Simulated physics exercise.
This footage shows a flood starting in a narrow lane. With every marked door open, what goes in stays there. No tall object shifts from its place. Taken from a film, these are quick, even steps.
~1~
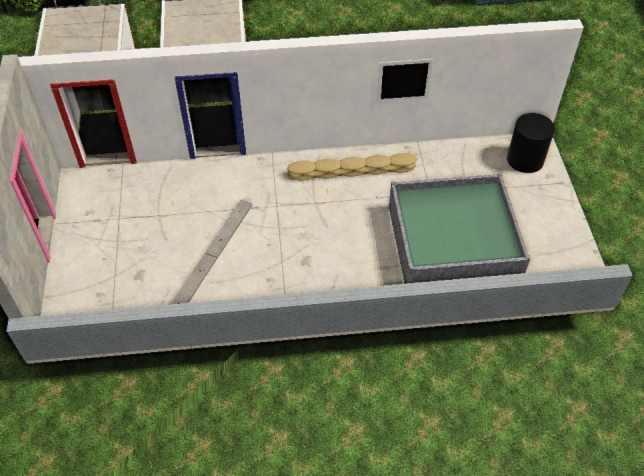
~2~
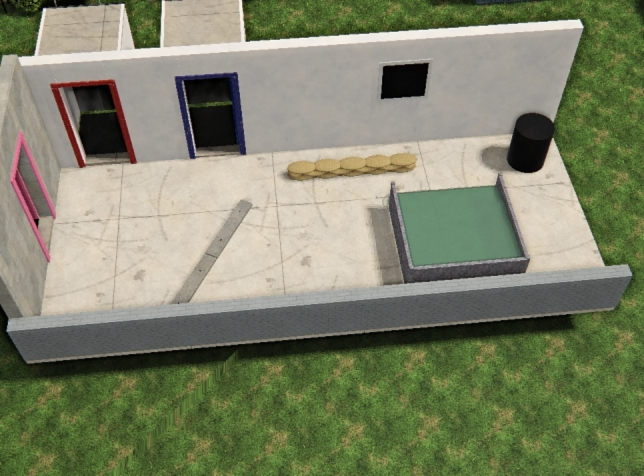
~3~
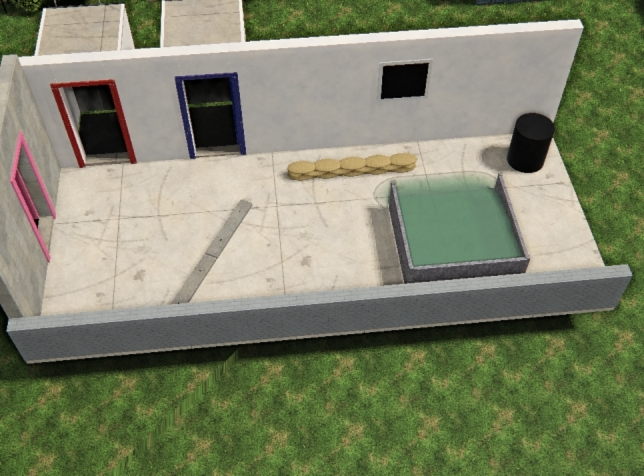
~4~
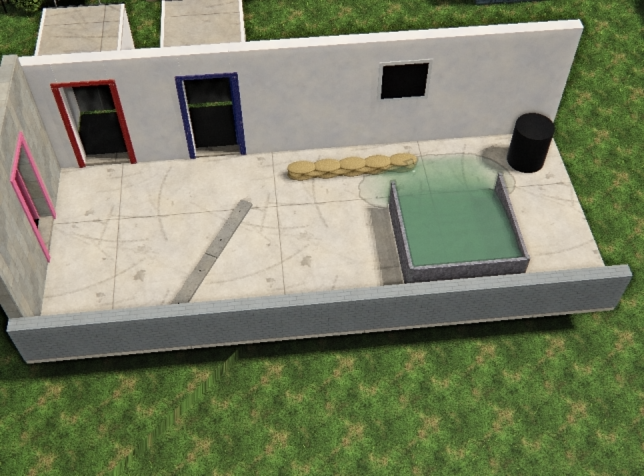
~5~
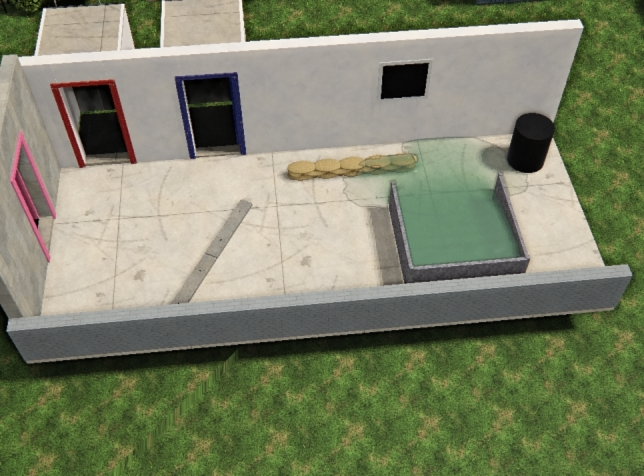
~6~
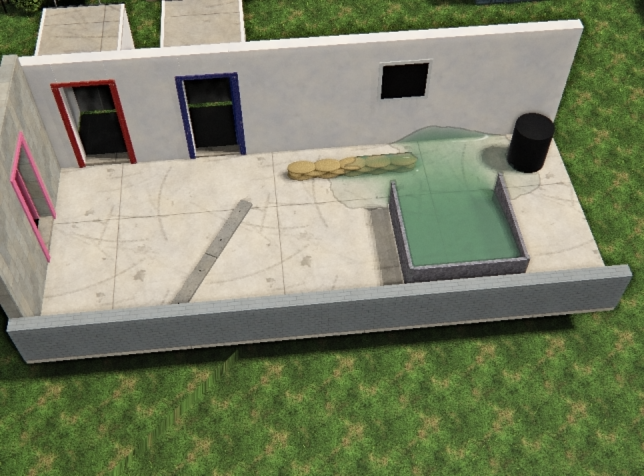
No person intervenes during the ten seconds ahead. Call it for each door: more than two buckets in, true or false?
Blue door false, red door false, pink door false.
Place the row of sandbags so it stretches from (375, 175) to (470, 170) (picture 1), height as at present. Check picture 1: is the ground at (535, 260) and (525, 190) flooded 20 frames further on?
In that order: Dry, under water.
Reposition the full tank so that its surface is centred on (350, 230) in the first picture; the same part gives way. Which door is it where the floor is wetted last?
My pick is the pink-painted one.
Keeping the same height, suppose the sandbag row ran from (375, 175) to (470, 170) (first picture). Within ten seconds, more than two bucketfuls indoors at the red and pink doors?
Note - red door: Below the mark, pink door: Below the mark.
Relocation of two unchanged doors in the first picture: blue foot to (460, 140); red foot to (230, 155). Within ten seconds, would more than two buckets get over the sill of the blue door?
The blue door crosses the line.
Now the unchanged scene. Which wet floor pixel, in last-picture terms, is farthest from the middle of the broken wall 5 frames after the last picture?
About (262, 187).
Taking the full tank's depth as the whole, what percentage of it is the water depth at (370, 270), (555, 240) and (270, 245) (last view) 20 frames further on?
My figures are about 0, 4 and 4 percent.
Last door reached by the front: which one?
The pink door.
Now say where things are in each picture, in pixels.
In the first picture, still water in the tank at (457, 222).
In the second picture, water pours out on the tank's far side and has run to (386, 205).
In the third picture, the front is at (380, 191), out from the gap on the tank's far side.
In the fourth picture, water pours out on the tank's far side and has run to (368, 176).
In the fifth picture, water pours out on the tank's far side and has run to (479, 141).
In the sixth picture, water pours out on the tank's far side and has run to (500, 136).
A moment on, water covers 20 % of the floor; the blue door not reached, the red door not reached, the pink door not reached.
Next, water covers 35 % of the floor; the blue door not reached, the red door not reached, the pink door not reached.
Then, water covers 65 % of the floor; the blue door wet at the sill, nothing in, the red door wet at the sill, nothing in, the pink door not reached.
Later, water covers 80 % of the floor; the blue door under two buckets in, the red door under two buckets in, the pink door under two buckets in.
In the end, water covers 90 % of the floor; the blue door under two buckets in, the red door under two buckets in, the pink door under two buckets in.
